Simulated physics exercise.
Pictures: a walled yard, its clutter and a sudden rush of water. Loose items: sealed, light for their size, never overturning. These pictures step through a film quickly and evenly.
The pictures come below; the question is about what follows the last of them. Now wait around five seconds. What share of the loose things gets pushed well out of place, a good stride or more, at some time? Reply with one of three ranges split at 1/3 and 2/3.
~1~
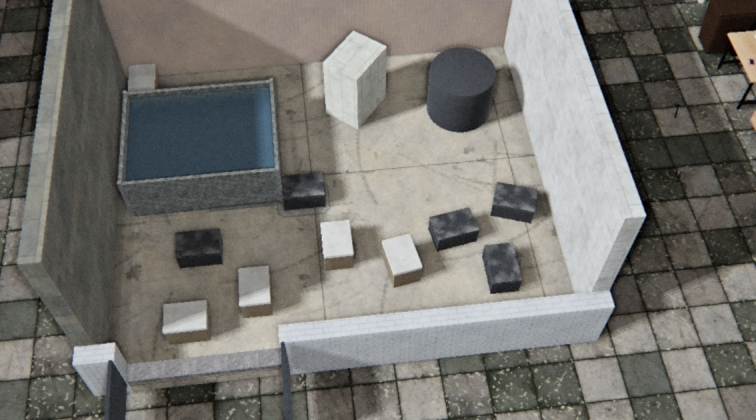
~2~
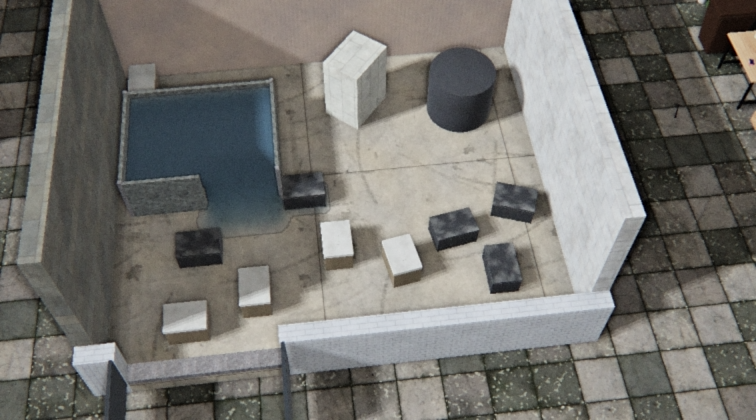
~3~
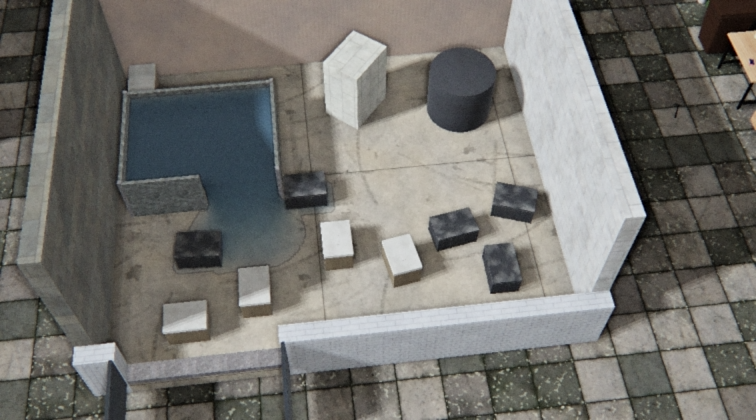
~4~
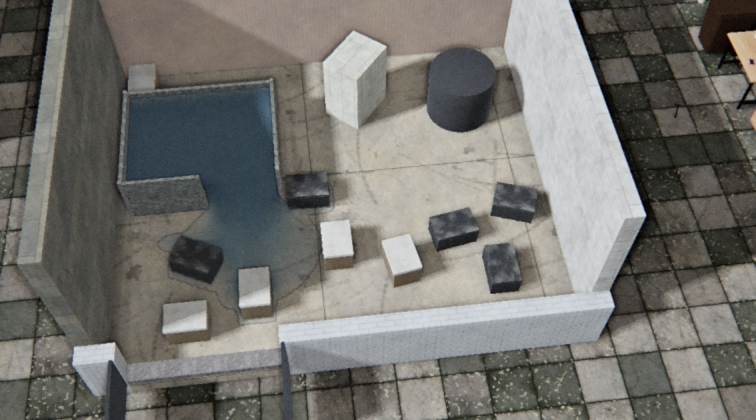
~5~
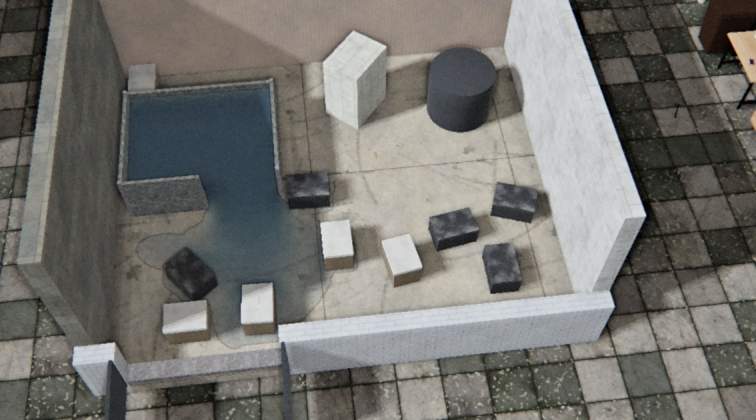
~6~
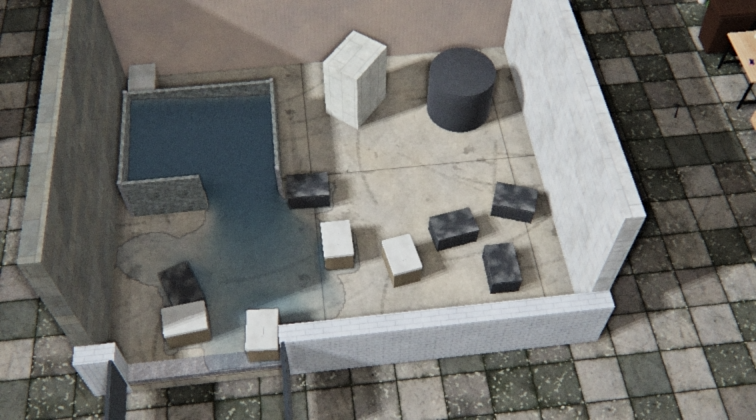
2/3 or more.
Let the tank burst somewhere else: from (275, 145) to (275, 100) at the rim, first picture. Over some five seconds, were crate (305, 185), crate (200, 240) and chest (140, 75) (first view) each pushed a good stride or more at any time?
Fell short, fell short, fell short.
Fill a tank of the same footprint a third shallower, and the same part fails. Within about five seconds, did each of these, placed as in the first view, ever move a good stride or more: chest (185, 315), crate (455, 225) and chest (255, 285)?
Object 1: Passed the mark. Object 2: Stayed below the mark. Object 3: Passed the mark.
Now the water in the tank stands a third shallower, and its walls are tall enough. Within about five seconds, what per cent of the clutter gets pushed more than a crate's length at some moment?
I'd say somewhere about 60 percent.
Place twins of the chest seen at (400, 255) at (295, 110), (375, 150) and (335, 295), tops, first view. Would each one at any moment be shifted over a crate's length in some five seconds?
Here's how it goes: Never gets far, never gets far, and lastly sent far off.
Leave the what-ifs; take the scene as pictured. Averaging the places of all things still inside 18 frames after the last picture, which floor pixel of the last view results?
The average lands at about (374, 214).
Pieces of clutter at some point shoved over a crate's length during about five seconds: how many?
Result - 7.
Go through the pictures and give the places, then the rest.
A crate at (198, 242) rests on the ground; a chest at (254, 285), on the bottom; 0 of 10 have shifted, in the first frame.
A crate at (198, 242), on the bottom; a chest at (254, 285), on the bottom; 0 of 10 have shifted, in the second frame.
A crate at (197, 244), on the bottom; a chest at (254, 285) rests on the ground; 0 of 10 have shifted, in the third frame.
A crate at (194, 254), on the bottom, close to its start; a chest at (254, 286), on the bottom; 2 of 10 have shifted, in the fourth frame.
A crate at (189, 270), on the bottom, a stride from its start; a chest at (257, 302) rests on the ground, close to its start; 3 of 10 have shifted, in the fifth frame.
A crate at (181, 285), on the bottom, a stride from its start; a chest at (262, 329), on the bottom, a stride from its start; 3 of 10 have shifted, in the sixth frame.
A moment on, 2 of 10 are well off their spots; 0 afloat.
Next, 5 of 10 are well off their spots; 0 afloat.
Later, 6 of 10 are well off their spots; 3 afloat.
In the end, 7 of 10 are well off their spots, and 7 have been at some point; 1 afloat.
